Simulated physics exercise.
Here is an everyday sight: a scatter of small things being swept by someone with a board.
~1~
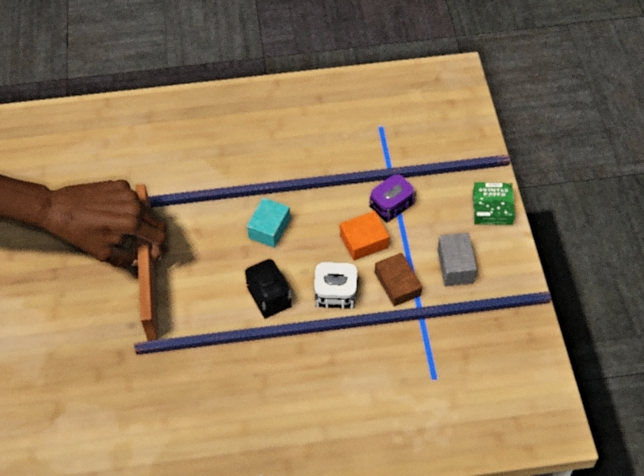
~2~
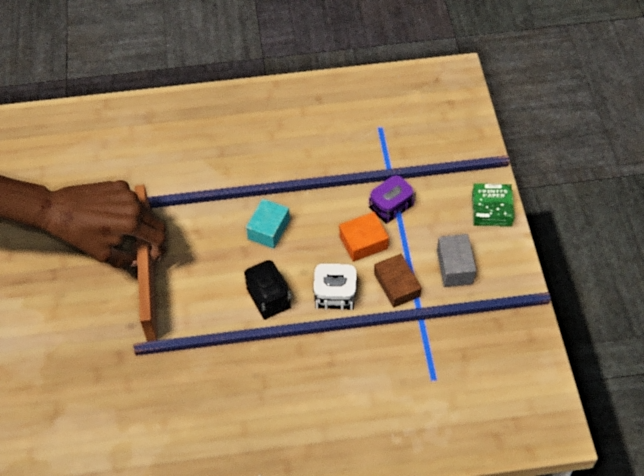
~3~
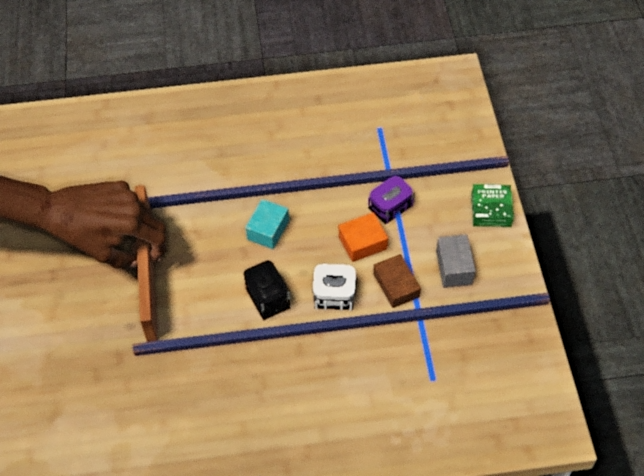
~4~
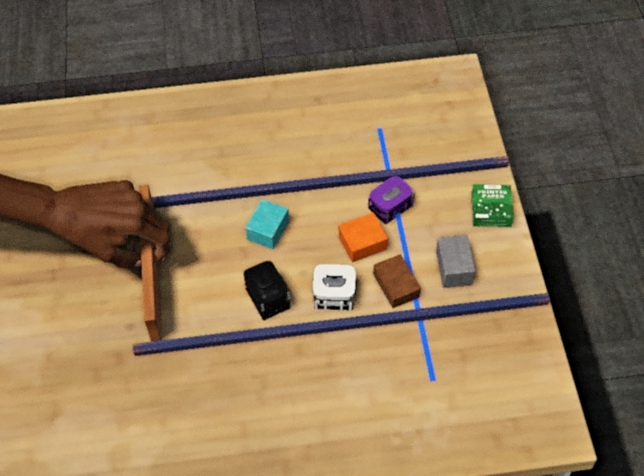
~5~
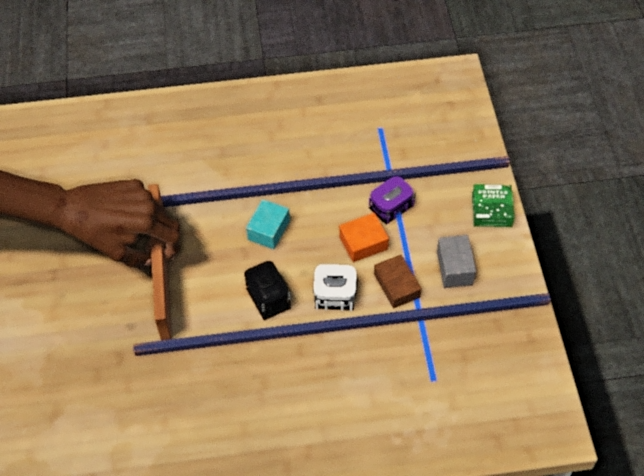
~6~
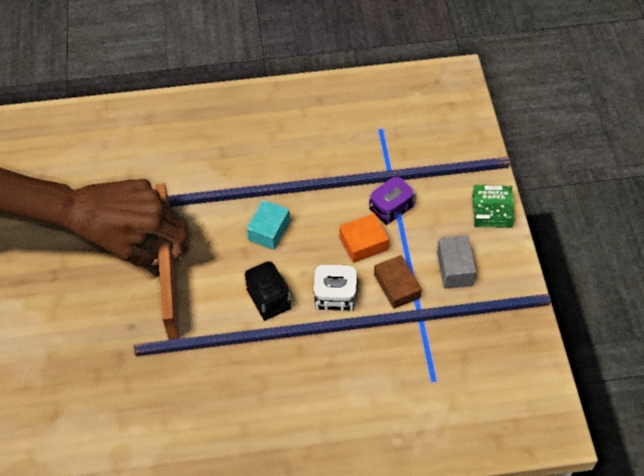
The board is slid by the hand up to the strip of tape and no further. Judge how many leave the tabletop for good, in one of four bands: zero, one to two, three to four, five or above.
The pieces that drop number zero in all.
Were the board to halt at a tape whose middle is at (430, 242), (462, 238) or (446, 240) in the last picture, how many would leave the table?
1, 3, 2.
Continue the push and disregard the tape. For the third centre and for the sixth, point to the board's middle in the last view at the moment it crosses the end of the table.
The first puts it near (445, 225), the next near (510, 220).
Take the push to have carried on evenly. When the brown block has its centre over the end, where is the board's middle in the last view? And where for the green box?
For the brown block, about (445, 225); for the green box, about (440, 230).
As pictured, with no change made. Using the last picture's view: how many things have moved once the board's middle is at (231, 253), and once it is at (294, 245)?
Well, it's 0 at the first one and 3 at the second.
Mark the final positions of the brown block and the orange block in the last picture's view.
Brown block at (498, 270), orange block at (424, 235).
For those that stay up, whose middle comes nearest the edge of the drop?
Result: Grey block.
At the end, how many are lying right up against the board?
Well, it touches 3.
A little later, none off yet; green box at rest near (493, 206); grey block at rest near (456, 262); purple case at rest near (392, 201).
Next, none off yet; green box at rest near (493, 206); grey block shifted about its own width near (495, 257); purple case shifted about its own width near (420, 199).
When it is over, the number that fall off is zero.
